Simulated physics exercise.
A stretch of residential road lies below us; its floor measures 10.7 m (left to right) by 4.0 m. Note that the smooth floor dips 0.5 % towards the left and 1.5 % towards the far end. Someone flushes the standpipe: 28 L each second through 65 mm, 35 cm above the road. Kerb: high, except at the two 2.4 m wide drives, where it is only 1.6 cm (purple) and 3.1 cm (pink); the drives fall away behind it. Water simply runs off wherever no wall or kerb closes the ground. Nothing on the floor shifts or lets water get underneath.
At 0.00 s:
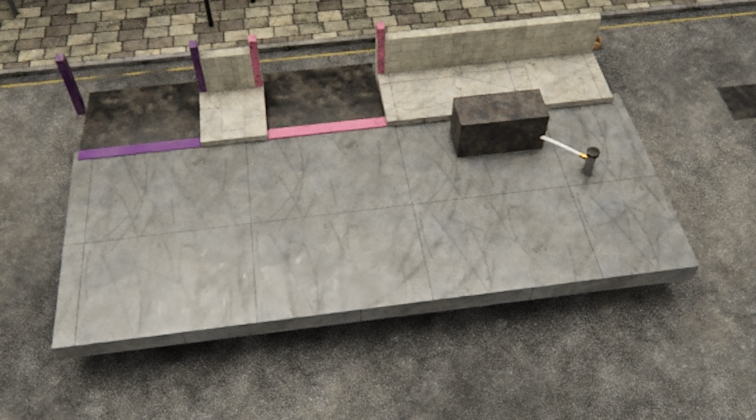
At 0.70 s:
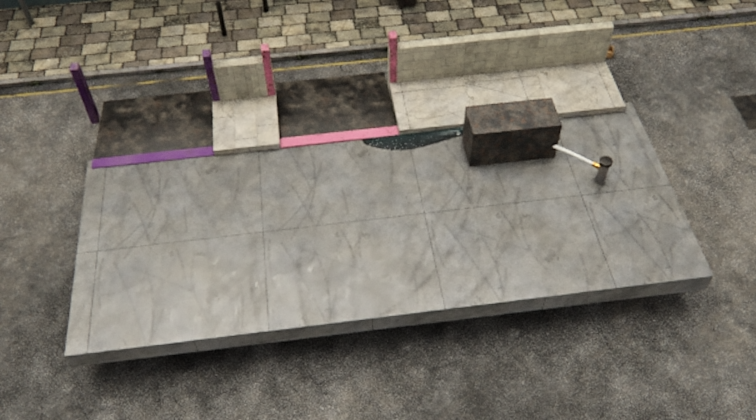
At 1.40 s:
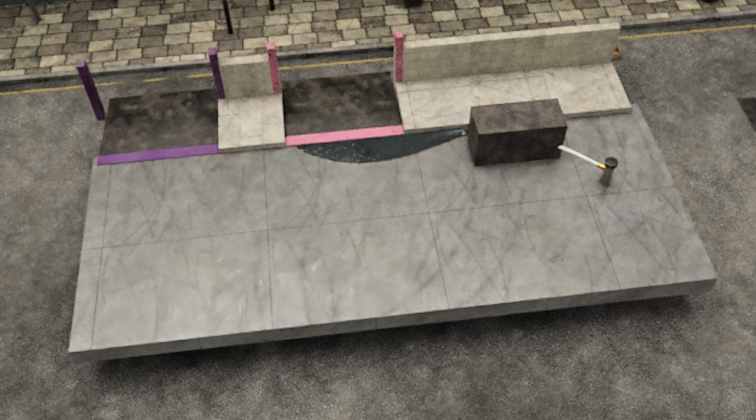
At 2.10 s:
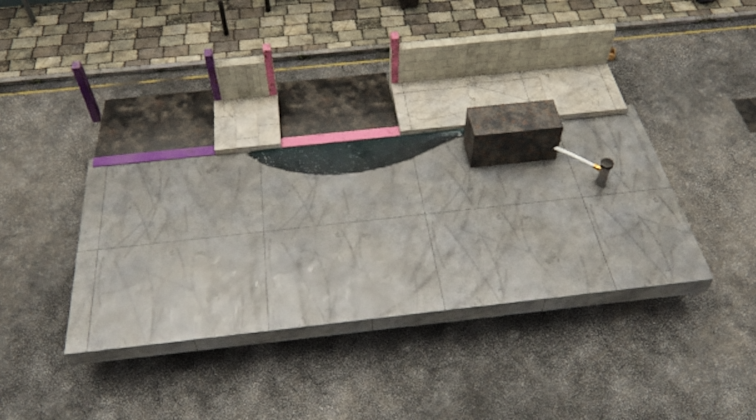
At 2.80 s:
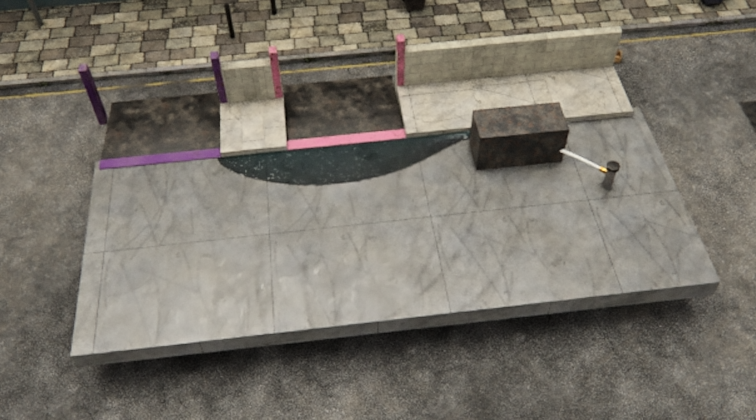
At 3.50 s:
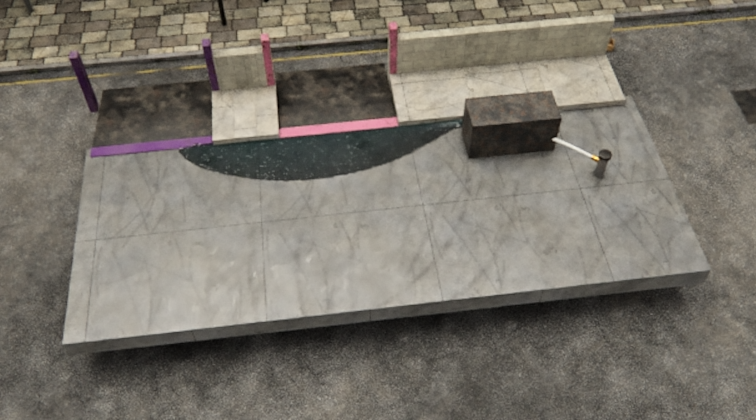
Water appeared beside the dark block on the pale grey slab and spread steadily leftward along the back edge, past the pink strip and alongside the purple one, widening into a dark, curved pool.
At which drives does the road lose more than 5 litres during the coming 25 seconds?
In the end the purple drive makes the cut; the pink drive fails to make the cut.
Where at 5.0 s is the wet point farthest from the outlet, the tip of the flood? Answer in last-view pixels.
Roughly at (135, 159).
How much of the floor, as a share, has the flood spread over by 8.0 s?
I'd guess around 20 in a hundred.
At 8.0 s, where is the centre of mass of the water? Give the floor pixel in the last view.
Near (248, 164) in the last picture.
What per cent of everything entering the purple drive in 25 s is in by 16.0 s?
Around 40 per cent of it is in by then.
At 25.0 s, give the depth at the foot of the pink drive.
The depth there is around 2.0 cm.
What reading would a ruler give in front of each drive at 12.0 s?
So purple stands at 2.5 cm, while pink stands at 2.0 cm.
After 5.0 s water covers 10 % of the floor and is deepest (2 cm) near (228, 149); purple drive 1.3 cm at the lowered kerb, 0 L in, pink drive 2.2 cm at the lowered kerb, 0 L in.
After 8.0 s water covers 20 % of the floor and is deepest (3 cm) near (209, 151); purple drive 2.5 cm at the lowered kerb, 2 L in, pink drive 2.2 cm at the lowered kerb, 0 L in.
After 12.0 s water covers 20 % of the floor and is deepest (3 cm) near (89, 163); purple drive 2.7 cm at the lowered kerb, 13 L in, pink drive 2.2 cm at the lowered kerb, 0 L in.
After 16.0 s water covers 25 % of the floor and is deepest (3 cm) near (98, 162); purple drive 2.9 cm at the lowered kerb, 28 L in, pink drive 2.2 cm at the lowered kerb, 0 L in.
After 25.0 s water covers 25 % of the floor and is deepest (4 cm) near (98, 162); purple drive 2.9 cm at the lowered kerb, 71 L in, pink drive 2.2 cm at the lowered kerb, 0 L in.
